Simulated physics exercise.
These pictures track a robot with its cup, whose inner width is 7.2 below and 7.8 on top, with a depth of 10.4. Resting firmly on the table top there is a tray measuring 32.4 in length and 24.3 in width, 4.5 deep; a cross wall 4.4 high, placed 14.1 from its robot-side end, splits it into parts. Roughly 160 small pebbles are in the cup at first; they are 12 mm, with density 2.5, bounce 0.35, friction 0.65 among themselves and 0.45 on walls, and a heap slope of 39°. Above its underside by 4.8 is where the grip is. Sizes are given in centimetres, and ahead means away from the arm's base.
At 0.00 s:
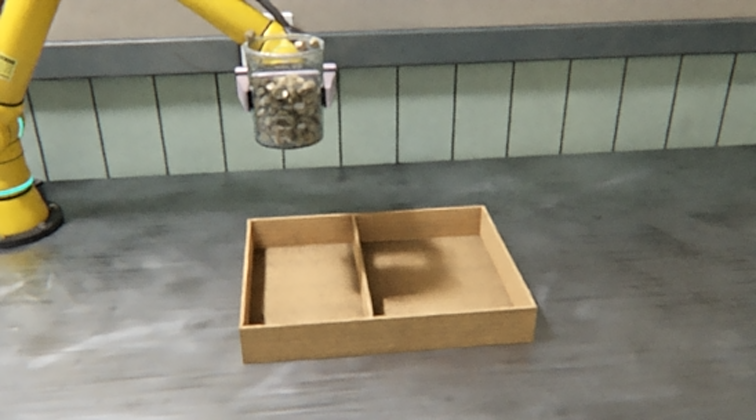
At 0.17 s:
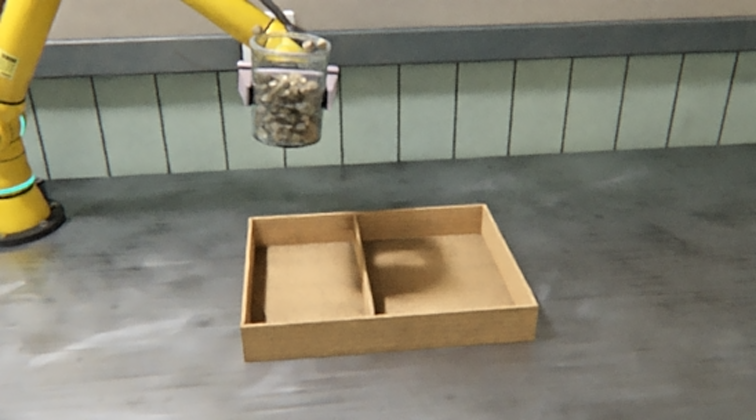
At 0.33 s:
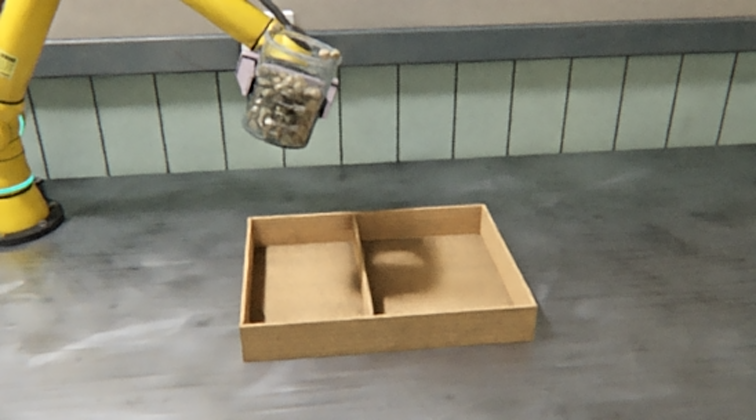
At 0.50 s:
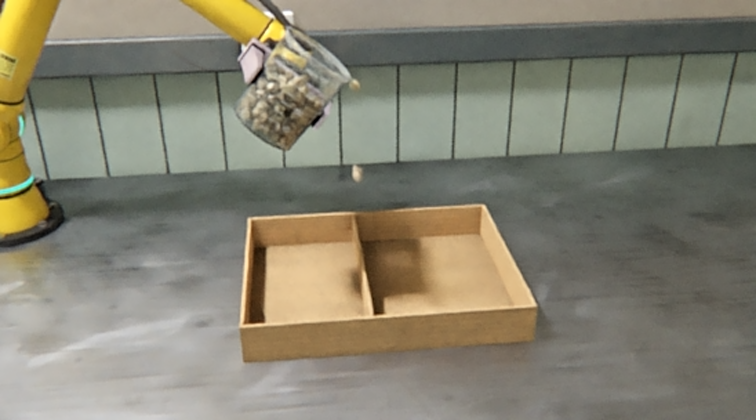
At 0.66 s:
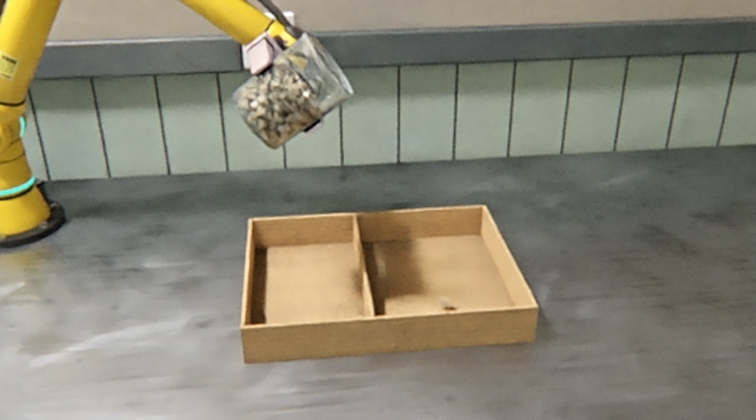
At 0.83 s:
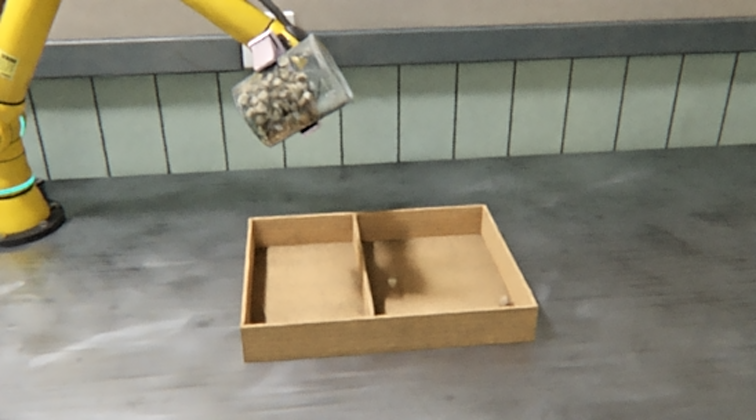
A yellow robot arm at the upper left holds a clear cup of grey and tan pebbles above a dark grey tabletop, seen from slightly above by a still camera, with pale green panelling behind. A light brown, open tray with one cross wall sits on the table below. The arm tilts the cup steadily to the right, and two pebbles drop into the tray's right-hand part while the rest stay inside.
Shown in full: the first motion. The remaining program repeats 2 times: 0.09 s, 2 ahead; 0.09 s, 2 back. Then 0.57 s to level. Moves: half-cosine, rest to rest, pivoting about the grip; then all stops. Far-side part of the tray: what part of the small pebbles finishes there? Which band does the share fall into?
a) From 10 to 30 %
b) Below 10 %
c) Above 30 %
The answer is b.
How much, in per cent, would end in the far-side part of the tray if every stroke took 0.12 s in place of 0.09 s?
About 0 per cent in that case.
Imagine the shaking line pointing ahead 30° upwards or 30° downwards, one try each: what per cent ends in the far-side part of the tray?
Roughly 5 per cent, then 0 per cent.
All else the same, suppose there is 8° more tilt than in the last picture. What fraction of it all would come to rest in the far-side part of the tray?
Then something close to 5 in a hundred.
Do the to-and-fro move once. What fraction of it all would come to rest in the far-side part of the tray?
Probably about 0 in a hundred.
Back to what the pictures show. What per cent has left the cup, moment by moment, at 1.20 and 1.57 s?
At the first time about 0 per cent, at the second about 0 per cent.
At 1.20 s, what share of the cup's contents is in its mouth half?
30 %.
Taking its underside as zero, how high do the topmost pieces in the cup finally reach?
Top of the fill: Near 10.0 cm.
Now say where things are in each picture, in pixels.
In the first frame, cup middle at (287, 93), level; upper third of the load around (286, 87), from x 250 to 315, top at y 35; 160 in the cup.
In the second frame, cup middle at (289, 91), tilted 6° forward; upper third of the load around (286, 86), from x 260 to 325, top at y 30.
In the third frame, cup middle at (289, 92), tilted 21° forward; upper third of the load around (283, 86), from x 250 to 335, top at y 25; 159 in the cup, 1 in flight or on a rim.
In the fourth frame, cup middle at (290, 92), tilted 39° forward; upper third of the load around (282, 84), from x 245 to 360, top at y 65; 158 in the cup, 2 in flight or on a rim.
In the fifth frame, cup middle at (291, 94), tilted 54° forward; upper third of the load around (282, 86), from x 245 to 445, top at y 65; 158 in the cup, 2 in the far-side part.
In the sixth frame, cup middle at (291, 94), tilted 60° forward; upper third of the load around (284, 85), from x 245 to 505, top at y 60; 158 in the cup, 2 in the far-side part.
By 1.20 s, tilted 60° forward, highest piece 28 above the table; 158 in the cup, 2 in the far-side part.
By 1.57 s, tilted 14° forward, highest piece 31 above the table; 157 in the cup, 3 in the far-side part.
By 1.96 s, level, highest piece 32 above the table; 157 in the cup, 3 in the far-side part.
By 3.01 s, level, highest piece 32 above the table; 157 in the cup, 3 in the far-side part.
Final count, 157 in the cup, 3 in the far-side part. That is 2 % in the far-side part of the tray.
